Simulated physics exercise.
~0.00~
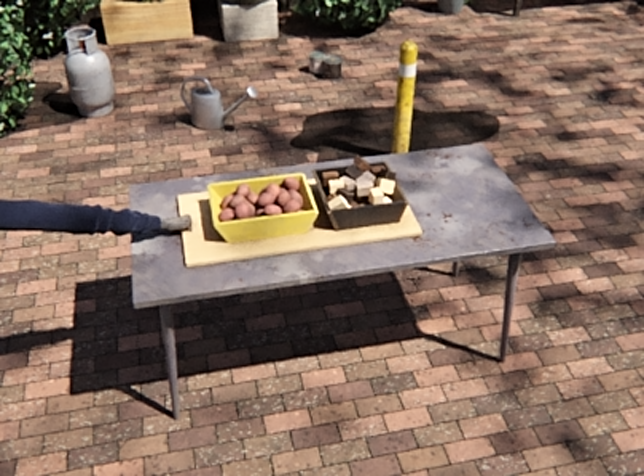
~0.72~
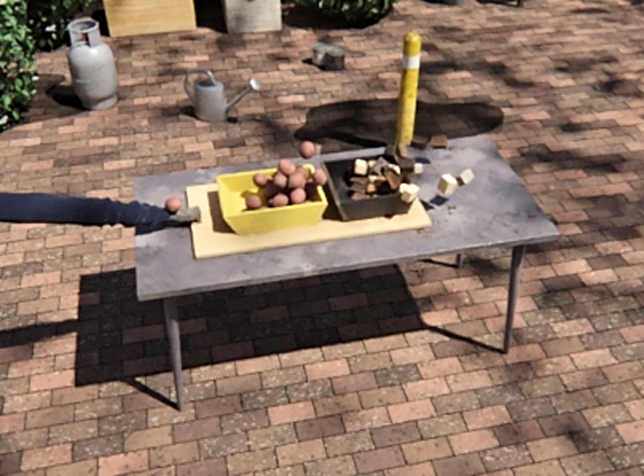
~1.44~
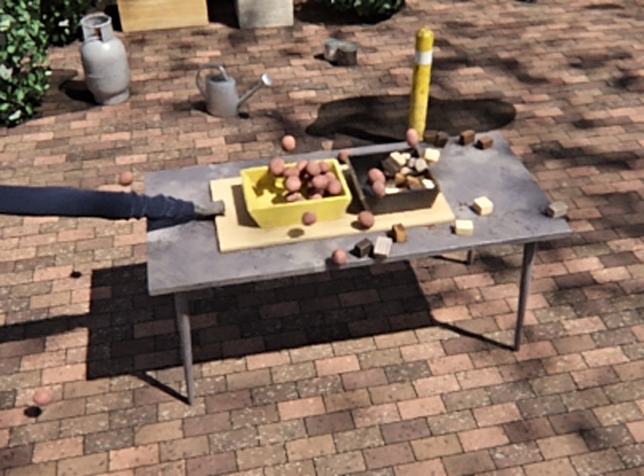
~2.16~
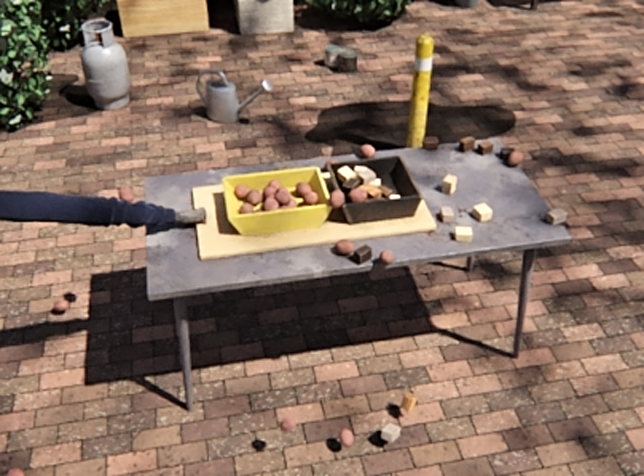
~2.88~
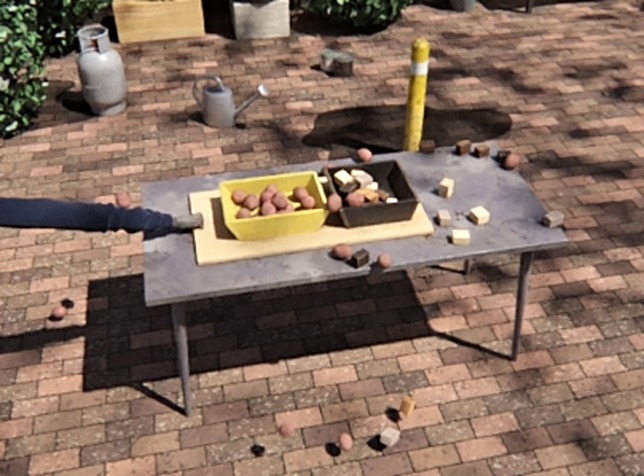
The clip shows a dark-sleeved arm shaking a board holding a yellow tote of potatoes and a black tote of wooden blocks on an outdoor table, shifting right then left, as pieces fly out, scatter across the tabletop and fall to the bricks, leaving both totes partly filled.
